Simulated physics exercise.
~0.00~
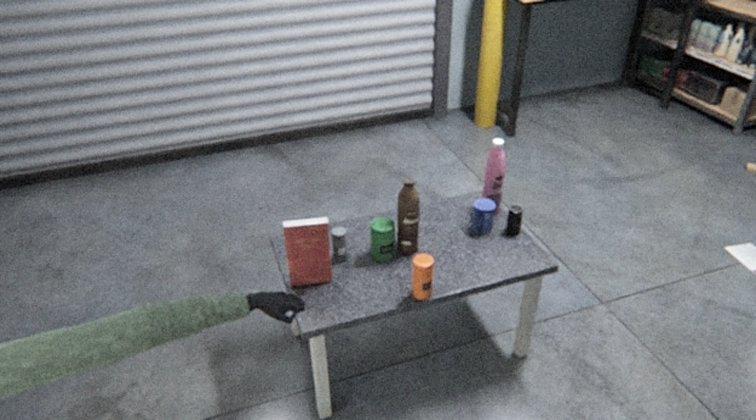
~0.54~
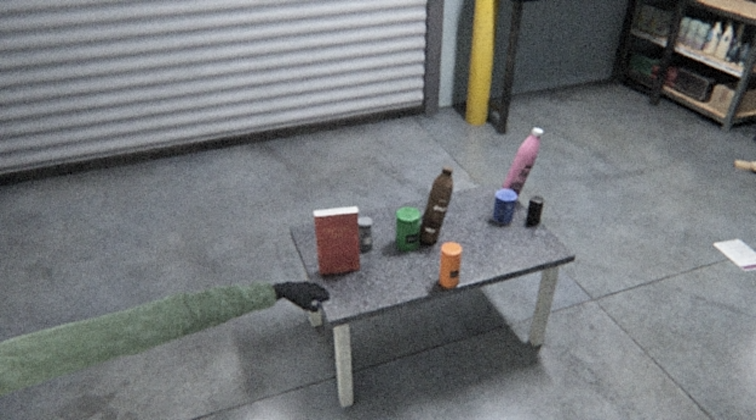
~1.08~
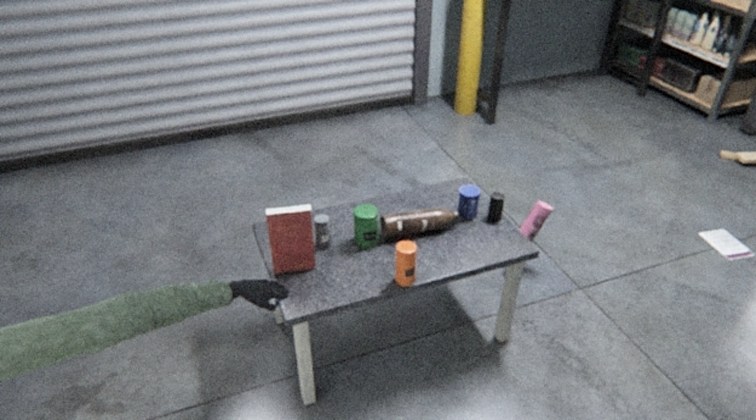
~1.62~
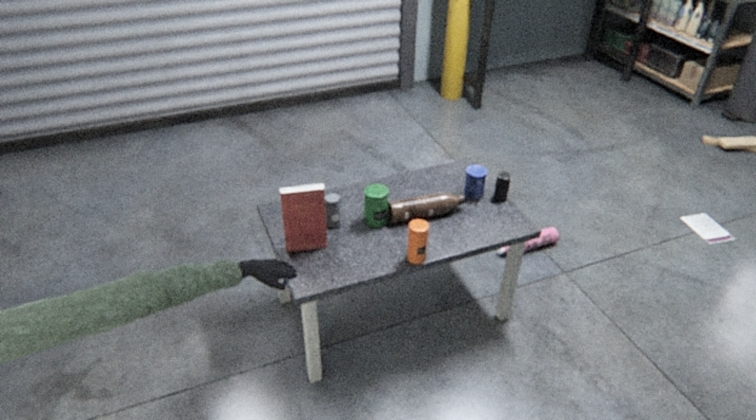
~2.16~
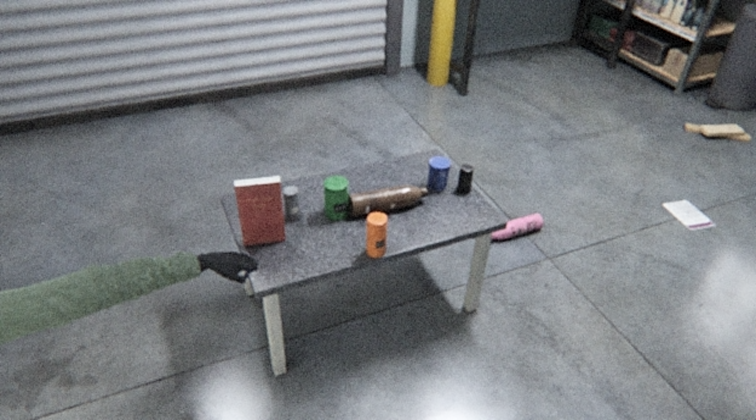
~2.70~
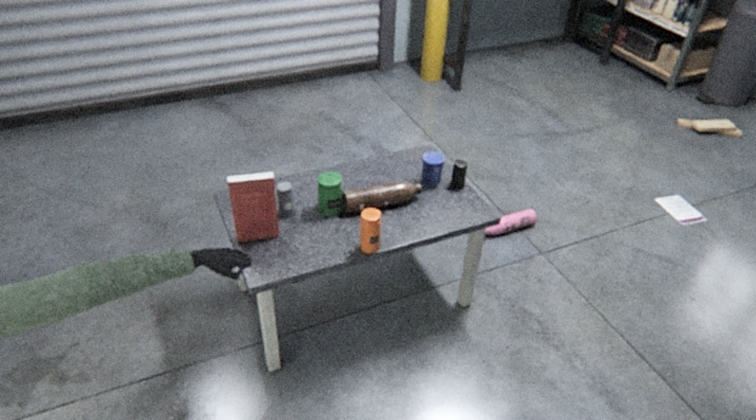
The table jerks sideways, the brown bottle topples onto it, and the pink bottle falls off.
